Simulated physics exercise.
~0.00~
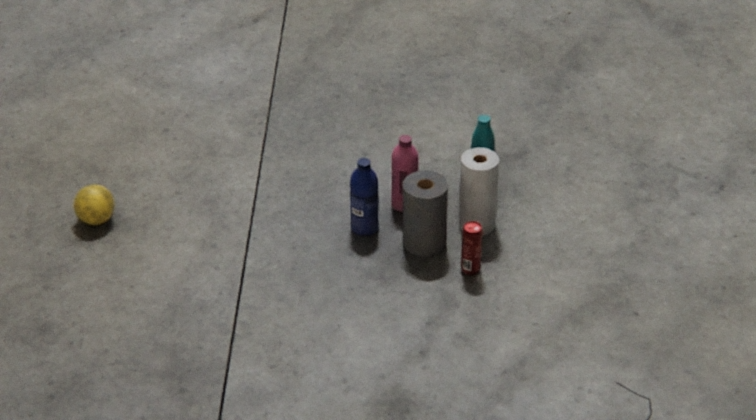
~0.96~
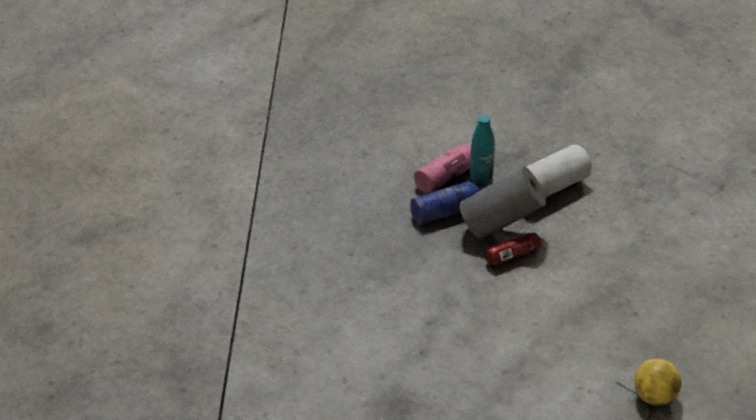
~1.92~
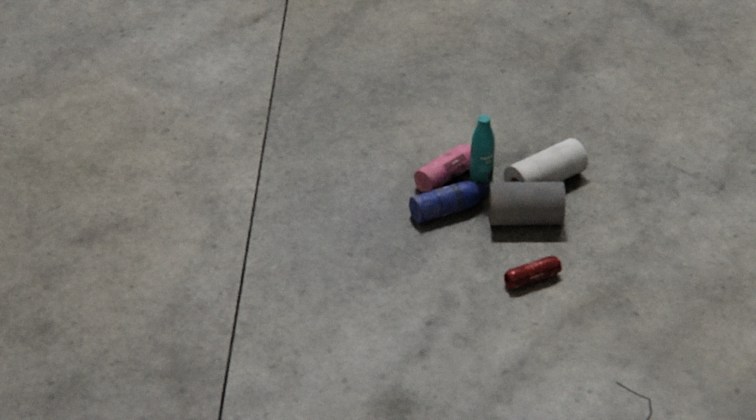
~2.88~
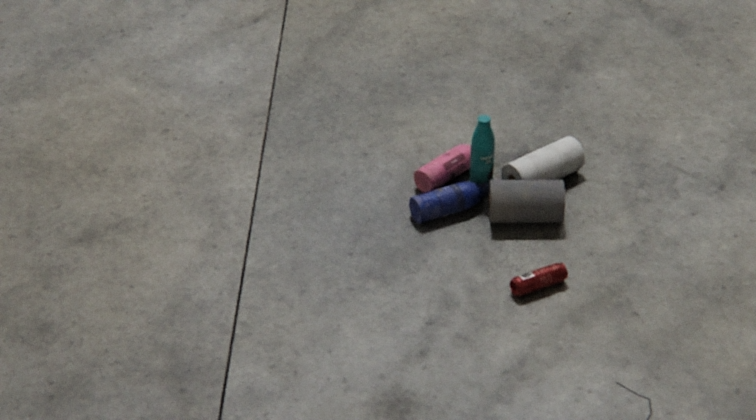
The clip opens on a bare concrete floor with a yellow ball at the left and a cluster of six objects standing upright to the right of a dark seam. The ball is next seen at the lower right, past the group, which is now in disarray. The pink bottle, blue bottle, white roll and red can are down, while the grey roll leans over. The ball then leaves the view as the grey roll settles on its side and the can shifts right and downward. The can edges slightly farther, and at the end only the turquoise bottle still stands among five toppled objects.
